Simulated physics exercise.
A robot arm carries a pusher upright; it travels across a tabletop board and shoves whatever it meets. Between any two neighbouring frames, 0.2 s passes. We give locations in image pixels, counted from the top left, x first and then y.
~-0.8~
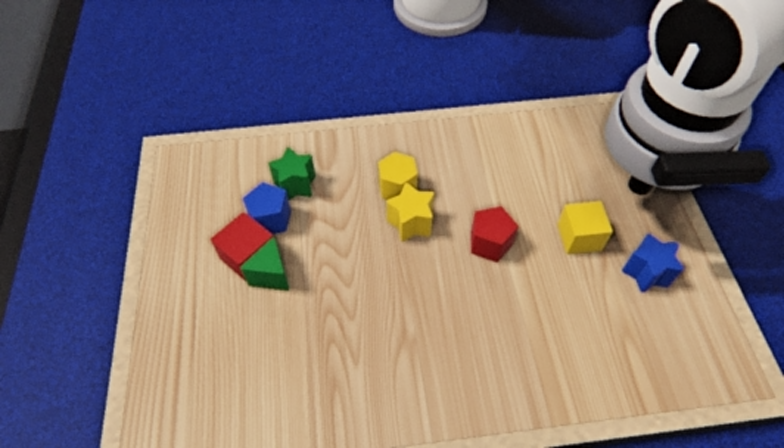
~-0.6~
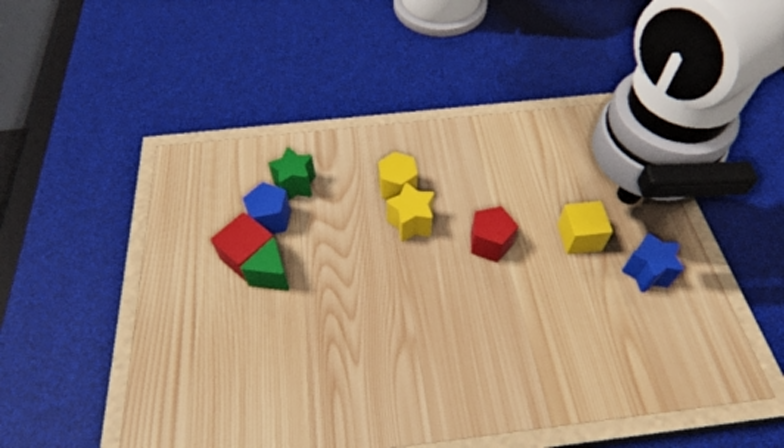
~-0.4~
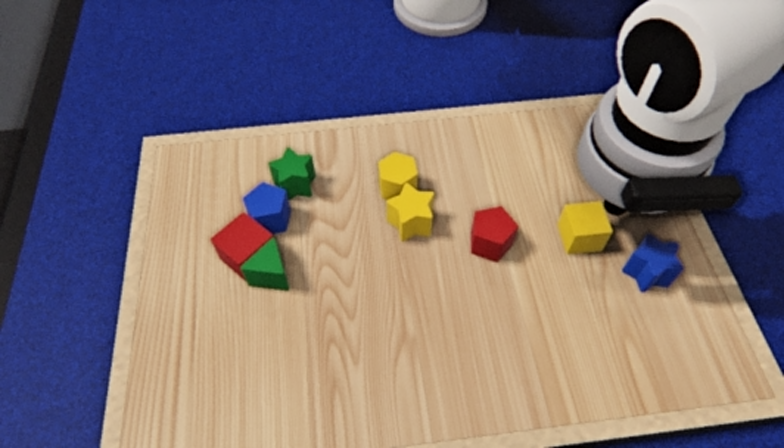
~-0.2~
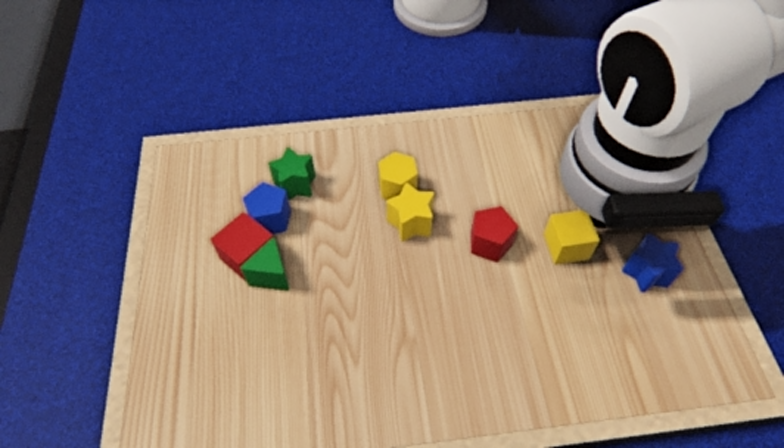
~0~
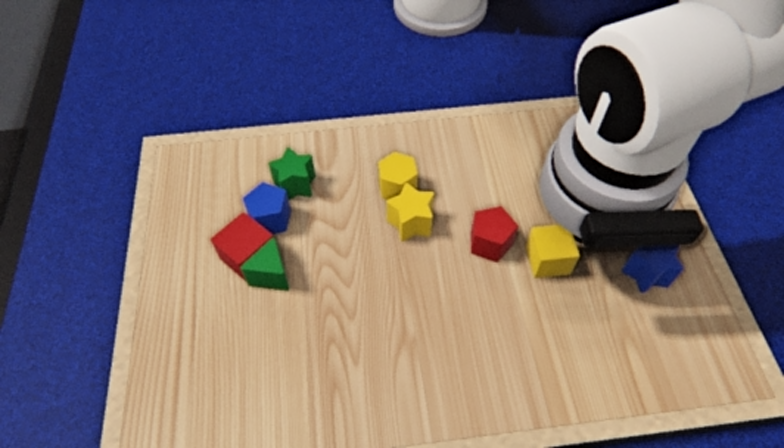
A white robot arm with a black tip moved left and toward the viewer over a wooden board of coloured blocks, then pushed the yellow cube a short way toward the red block.
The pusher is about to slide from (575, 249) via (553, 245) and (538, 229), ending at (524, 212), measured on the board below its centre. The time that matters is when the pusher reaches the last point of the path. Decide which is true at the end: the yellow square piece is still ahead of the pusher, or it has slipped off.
The pusher has lost it.
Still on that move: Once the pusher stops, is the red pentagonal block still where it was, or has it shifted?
By the time the path is finished, it has hardly shifted at all.
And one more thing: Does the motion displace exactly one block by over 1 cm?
Answer: Yes.
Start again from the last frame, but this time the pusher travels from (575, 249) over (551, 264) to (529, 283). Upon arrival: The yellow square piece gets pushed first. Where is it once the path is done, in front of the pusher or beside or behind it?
My prediction: In front.
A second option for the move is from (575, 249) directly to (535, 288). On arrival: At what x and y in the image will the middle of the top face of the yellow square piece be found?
Around pixel (507, 270).
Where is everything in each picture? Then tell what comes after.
The first frame shows pusher's lower end at (639, 187); red pentagonal block at (495, 224); yellow square piece at (589, 218).
The second frame shows pusher at (628, 196); blocks still.
The third frame shows pusher at (615, 207); blocks still.
The fourth frame shows pusher at (599, 220); yellow square piece at (575, 227).
The fifth frame shows pusher at (582, 234); red pentagonal block at (495, 224); yellow square piece at (556, 241).
On the path given first. Halfway along, pusher at (550, 222); yellow square piece at (539, 244), turned 30° anticlockwise.
At the end, pusher at (529, 197); red pentagonal block still; yellow square piece at (539, 244), turned 30° anticlockwise.
